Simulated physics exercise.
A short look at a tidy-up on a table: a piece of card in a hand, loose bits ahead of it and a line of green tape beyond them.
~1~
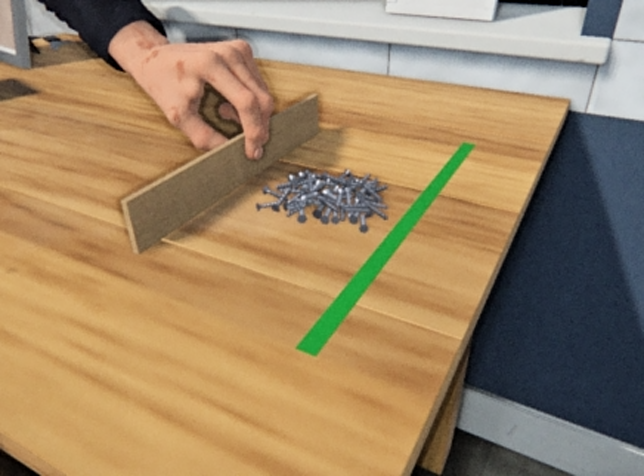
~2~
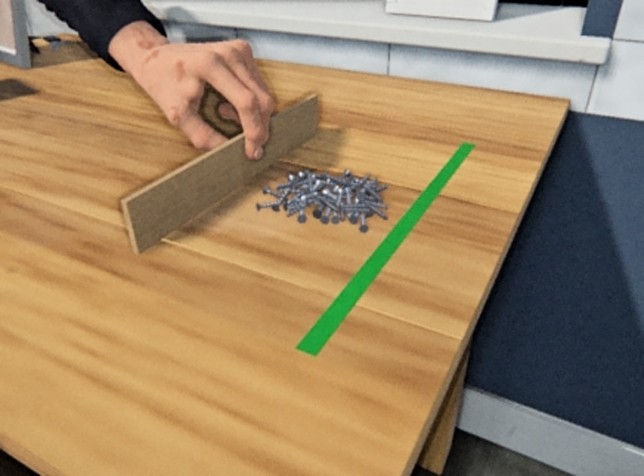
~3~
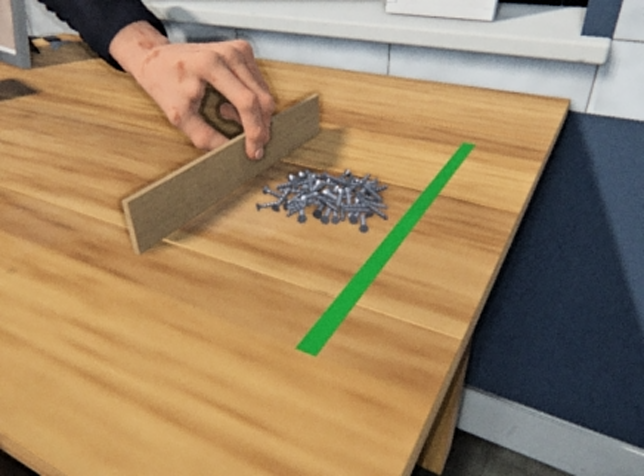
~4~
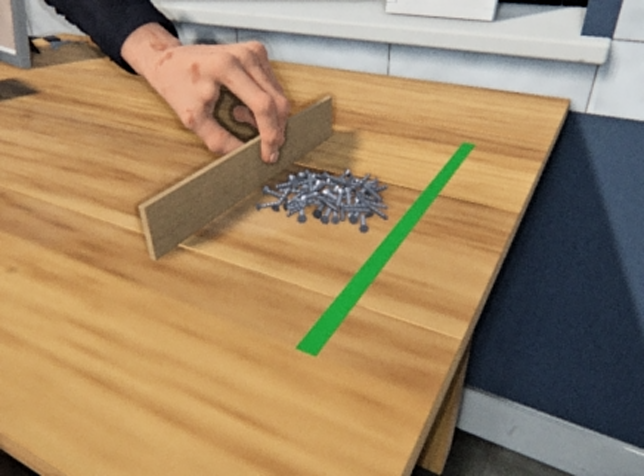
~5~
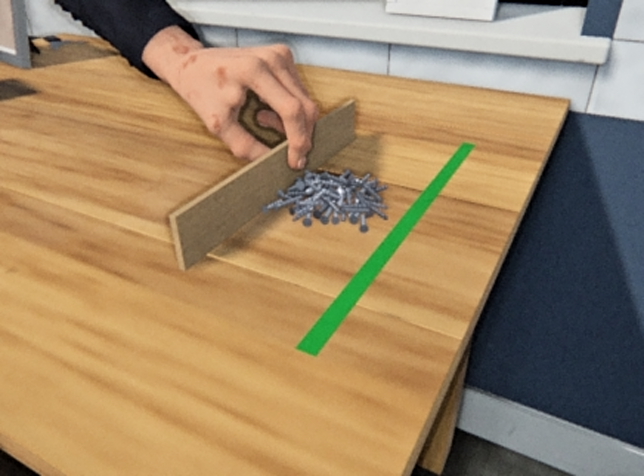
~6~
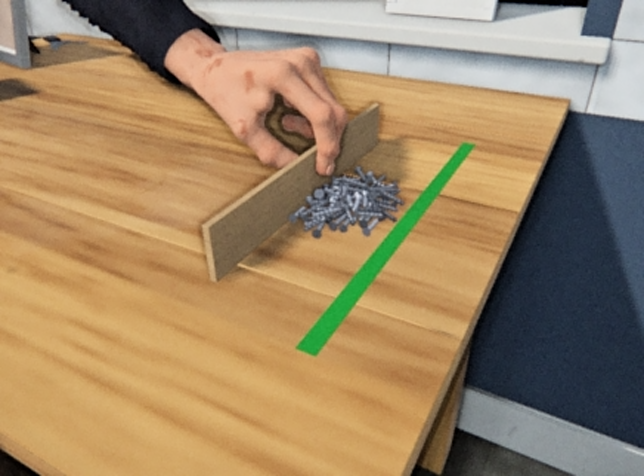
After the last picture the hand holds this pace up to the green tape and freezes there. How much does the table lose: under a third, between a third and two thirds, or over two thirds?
Lost: Under a third of the heap.
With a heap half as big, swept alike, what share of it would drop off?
Close to 0 per cent.
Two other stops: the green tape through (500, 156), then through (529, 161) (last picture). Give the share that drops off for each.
Near 60 % and 100 %.
Soon, piece of card still moving, near (368, 162); heap all on the table, its front near (419, 241).
A while on, piece of card stopped at the green tape; heap all on the table, its front near (491, 253).
Towards the end, piece of card stopped at the green tape; heap a small part over the edge.
Finally, piece of card stopped at the green tape; heap a small part over the edge.
